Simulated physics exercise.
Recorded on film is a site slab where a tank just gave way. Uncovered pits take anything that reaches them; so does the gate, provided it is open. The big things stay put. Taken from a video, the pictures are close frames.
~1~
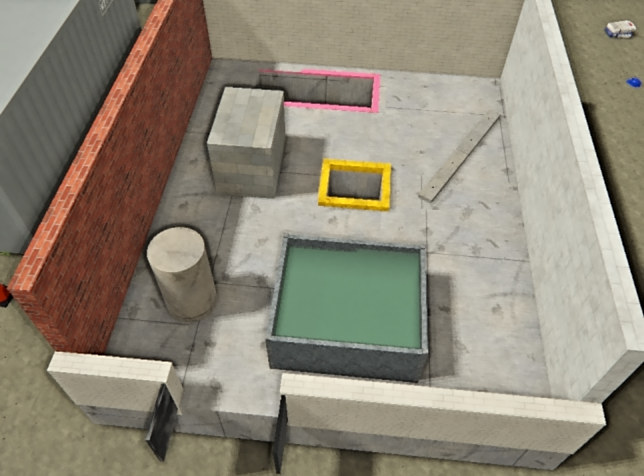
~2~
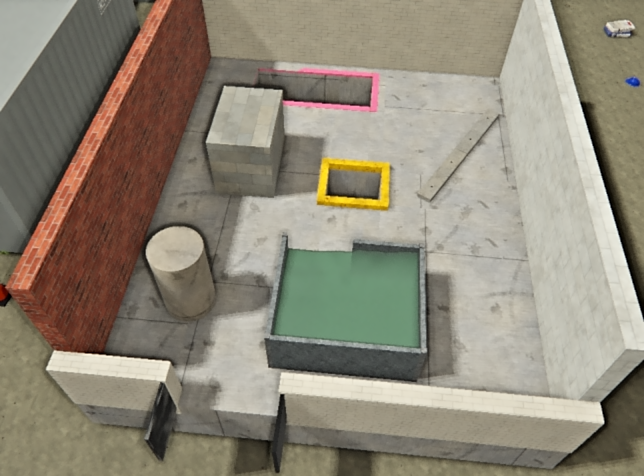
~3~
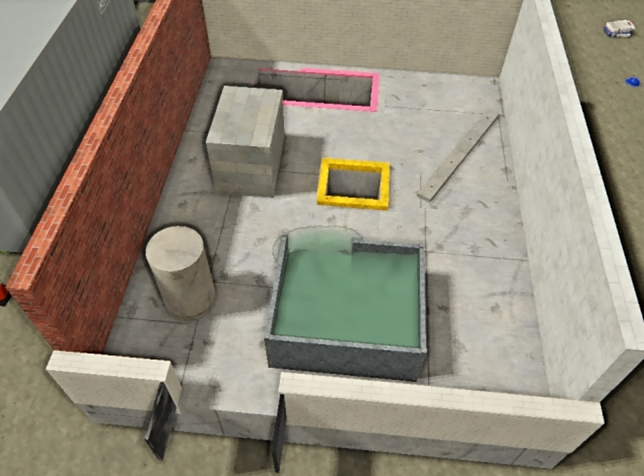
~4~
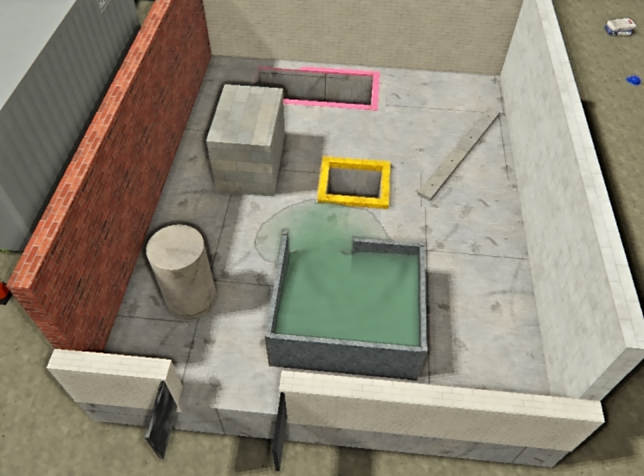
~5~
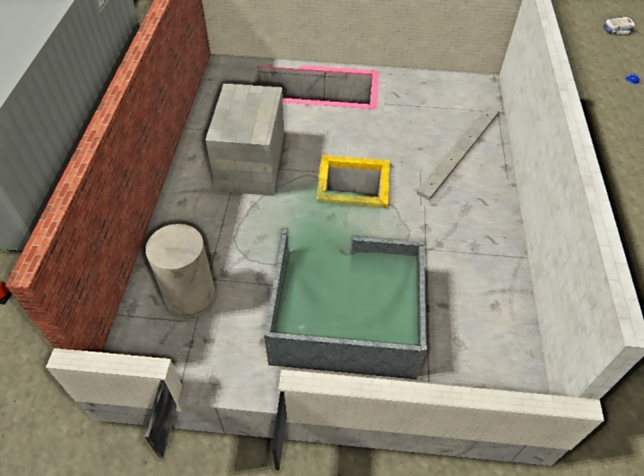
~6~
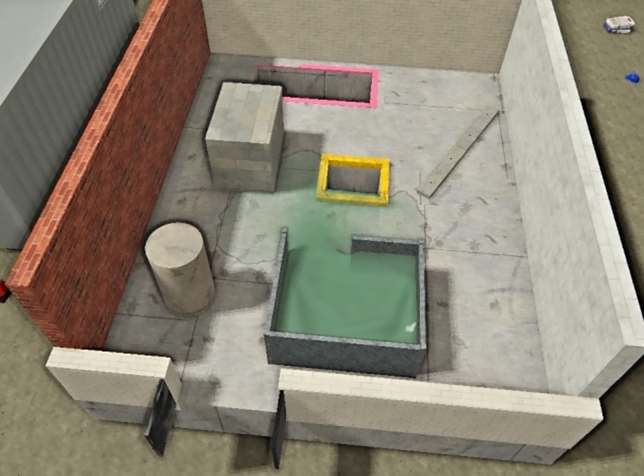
In the video, a dark-walled open tank of green water stands still on a walled concrete slab, then a gap appears in its far side and water pours out, spreading across the floor toward the yellow-framed opening.
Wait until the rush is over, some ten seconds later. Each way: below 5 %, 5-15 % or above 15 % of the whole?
Gate - below 5 %, pink pit - above 15 %, yellow pit - above 15 %.
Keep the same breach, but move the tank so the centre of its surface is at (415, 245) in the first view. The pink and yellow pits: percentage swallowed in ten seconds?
Tally in per cent - pink pit 12; yellow pit 35.
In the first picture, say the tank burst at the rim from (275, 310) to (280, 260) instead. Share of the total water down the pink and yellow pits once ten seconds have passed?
Pink 30 %, yellow 0 %.
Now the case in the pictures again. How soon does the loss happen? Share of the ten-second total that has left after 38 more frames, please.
My figure: 85 percent.
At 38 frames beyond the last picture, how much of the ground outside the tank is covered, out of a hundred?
About 65 per cent.
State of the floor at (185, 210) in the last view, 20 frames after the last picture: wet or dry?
That place: Swamped.
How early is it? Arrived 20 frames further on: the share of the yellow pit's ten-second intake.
Estimate: Some 90 per cent.
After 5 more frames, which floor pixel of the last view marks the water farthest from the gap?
Roughly at (281, 103).
A moment on, water covers 20 % of the floor; the gate 0 %, the pink pit 1 %, the yellow pit 8 %.
Next, water covers 30 % of the floor; the gate 0 %, the pink pit 7 %, the yellow pit 14 %.
Then, water covers 45 % of the floor; the gate 0 %, the pink pit 14 %, the yellow pit 18 %.
Later, water covers 65 % of the floor; the gate 0 %, the pink pit 22 %, the yellow pit 20 %.
In the end, water covers 75 % of the floor; the gate 1 %, the pink pit 28 %, the yellow pit 20 %.
